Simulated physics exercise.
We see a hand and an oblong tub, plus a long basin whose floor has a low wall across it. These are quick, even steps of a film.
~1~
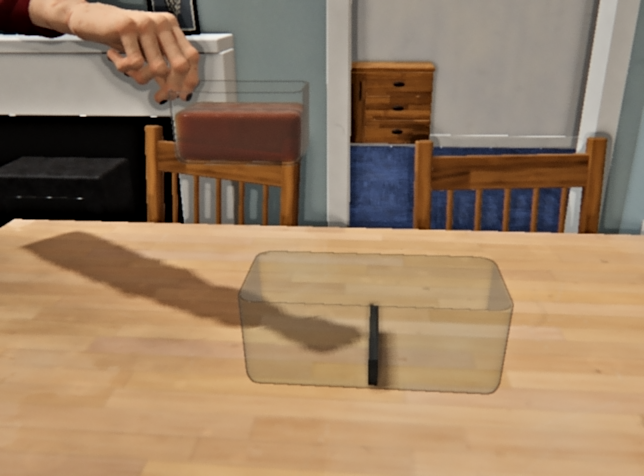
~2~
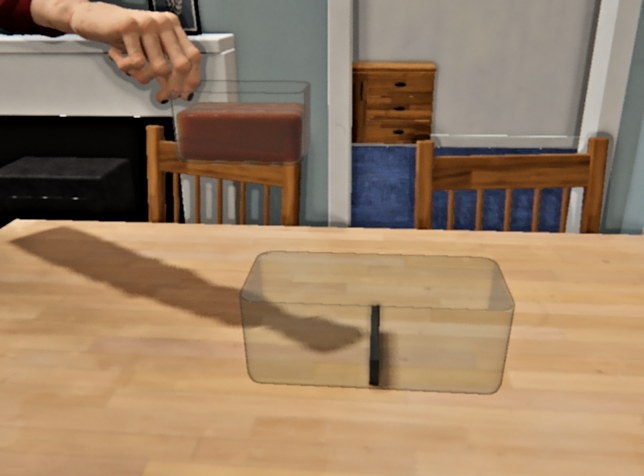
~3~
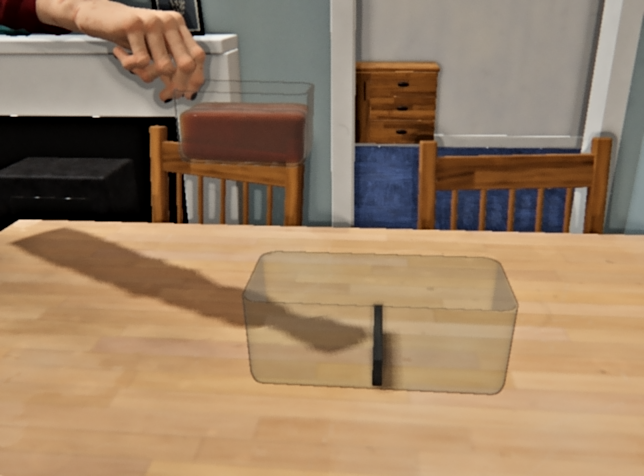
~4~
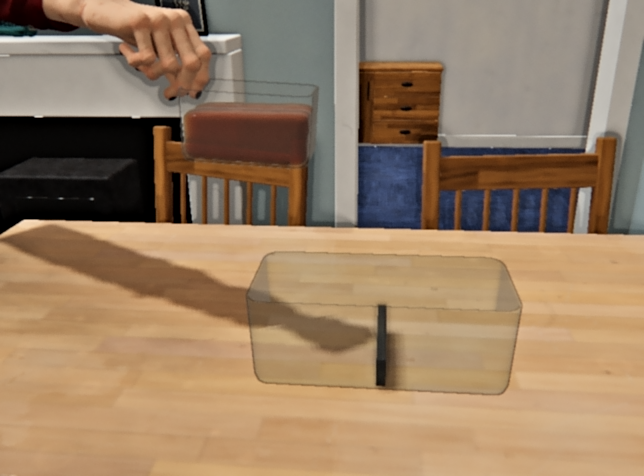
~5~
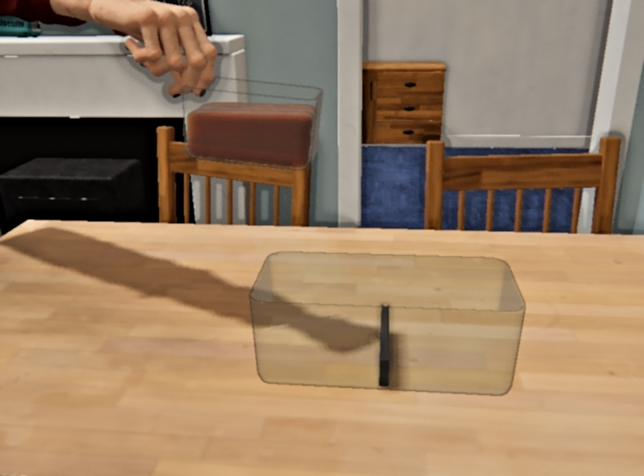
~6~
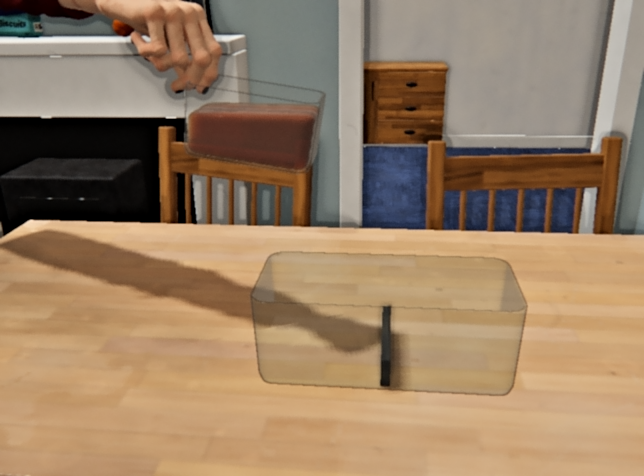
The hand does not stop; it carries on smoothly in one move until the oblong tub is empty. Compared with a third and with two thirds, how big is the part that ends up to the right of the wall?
Most likely the amount right of the wall will lie in the middle range, one third to two thirds.
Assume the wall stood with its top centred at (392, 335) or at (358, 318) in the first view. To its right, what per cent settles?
Result: 30 % first, 65 % second.
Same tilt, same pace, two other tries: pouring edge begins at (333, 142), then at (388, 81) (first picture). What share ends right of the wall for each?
About 65 per cent, then about 90 per cent.
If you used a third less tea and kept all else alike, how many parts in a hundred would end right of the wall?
It would be somewhere near 15 %.
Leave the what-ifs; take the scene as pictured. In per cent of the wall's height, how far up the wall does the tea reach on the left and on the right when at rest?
The left side sits at 30 per cent and the right side at 40.
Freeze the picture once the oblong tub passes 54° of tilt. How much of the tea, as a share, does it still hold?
My estimate is close to 70 percent remaining.
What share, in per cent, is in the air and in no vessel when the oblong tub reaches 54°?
It's close to 25 %.
A moment on, the oblong tub is tipped part way and 72 per cent is still to pour, 3 is left of the wall and 0 right of it.
Next, the oblong tub is tipped on its side and 21 per cent is still to pour, 13 is left of the wall and 52 right of it.
Then the oblong tub is tipped on its side and 4 per cent is still to pour, 36 is left of the wall and 54 right of it.
Later the oblong tub is tipped on its side and 1 per cent is still to pour, 42 is left of the wall and 55 right of it.
At rest 44 per cent lies left of the wall, 55 right of it and 1 outside.
